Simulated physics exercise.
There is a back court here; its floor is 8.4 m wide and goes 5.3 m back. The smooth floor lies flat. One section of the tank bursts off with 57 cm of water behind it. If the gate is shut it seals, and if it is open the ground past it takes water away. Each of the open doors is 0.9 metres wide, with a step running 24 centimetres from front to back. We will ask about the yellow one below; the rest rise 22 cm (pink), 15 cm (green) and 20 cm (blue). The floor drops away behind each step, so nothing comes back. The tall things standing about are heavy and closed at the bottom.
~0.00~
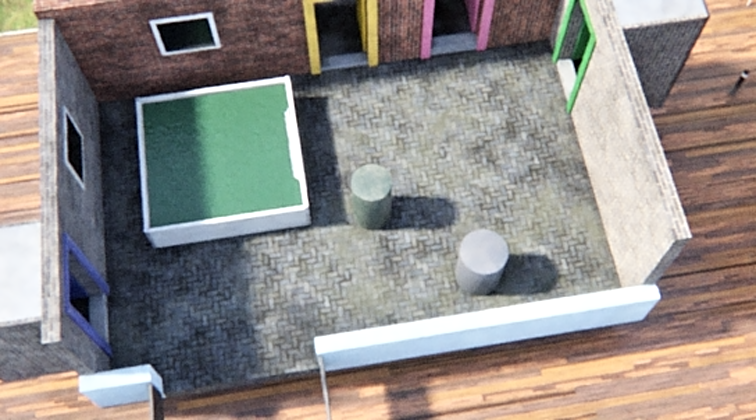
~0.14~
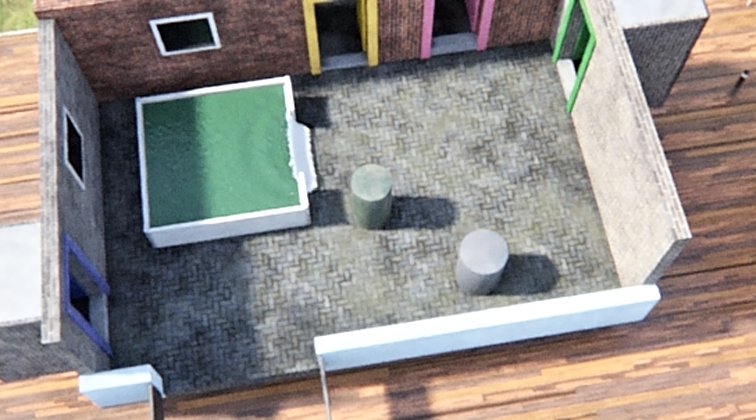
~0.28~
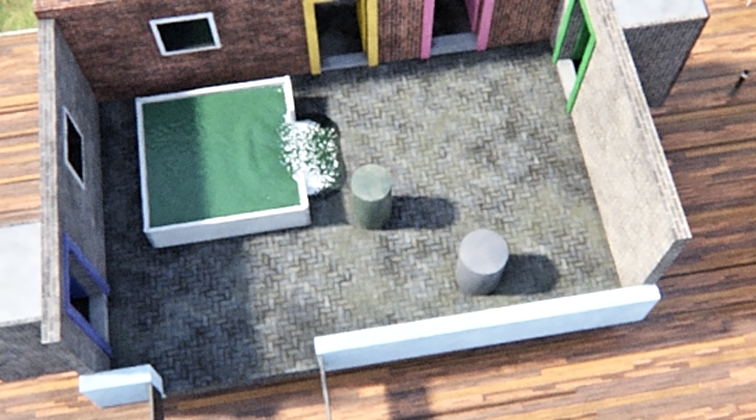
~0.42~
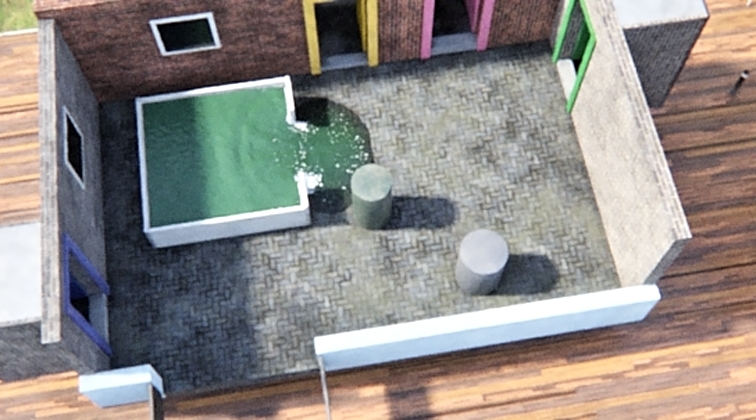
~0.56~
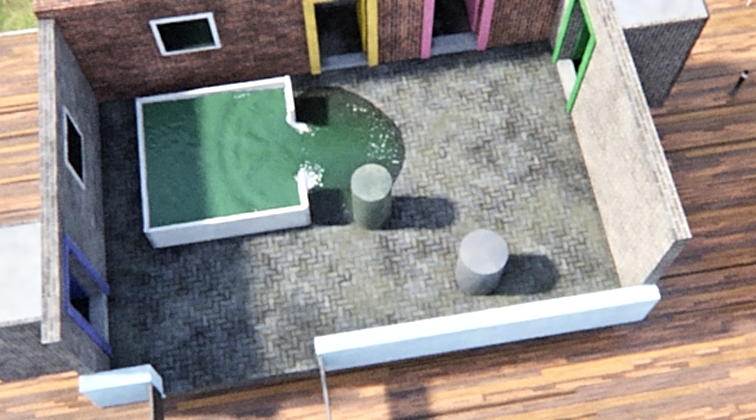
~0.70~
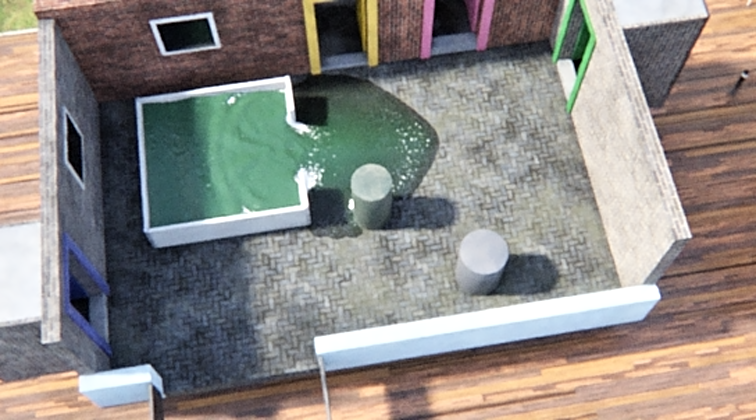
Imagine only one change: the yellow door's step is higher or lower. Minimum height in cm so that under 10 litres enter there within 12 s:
6.5 cm.
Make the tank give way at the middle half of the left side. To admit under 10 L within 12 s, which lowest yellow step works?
A minimum of about 7.0 cm.
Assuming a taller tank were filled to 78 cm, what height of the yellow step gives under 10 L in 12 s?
The step would need to be some 10.0 cm high.
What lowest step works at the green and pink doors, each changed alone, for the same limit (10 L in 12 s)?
About 25 cm at green and about 13.5 cm at pink.
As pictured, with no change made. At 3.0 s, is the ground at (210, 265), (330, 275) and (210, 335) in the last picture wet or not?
First bone-dry, second wet through, third bone-dry.
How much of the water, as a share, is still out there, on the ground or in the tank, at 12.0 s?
Something like 96 per cent of it remains.
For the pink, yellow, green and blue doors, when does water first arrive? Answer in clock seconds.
Times: Pink 1.6 s, yellow 1.0 s, green 1.6 s, blue 9.0 s.
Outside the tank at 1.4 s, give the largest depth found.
I'd estimate roughly 34 cm.
After 1.4 s water covers 30 % of the floor, deepest (34 cm) near (308, 154); 4 cm at the yellow door, 0 litres in over its 8 cm step.
After 3.0 s water covers 50 % of the floor, deepest (32 cm) near (530, 61); 6 cm at the yellow door, 2 litres in over its 8 cm step.
After 12.0 s water covers 100 % of the floor, deepest (16 cm) near (545, 42); 6 cm at the yellow door, 4 litres in over its 8 cm step.
At the yellow door as built, the water arrived by 1.0 s and peaked near 8 cm at 8.8 s.
With a step of 6 cm, 16 litres would have come in within the 12 s; with 8 cm, 4 litres. So under 10 litres takes about 6.5 cm.
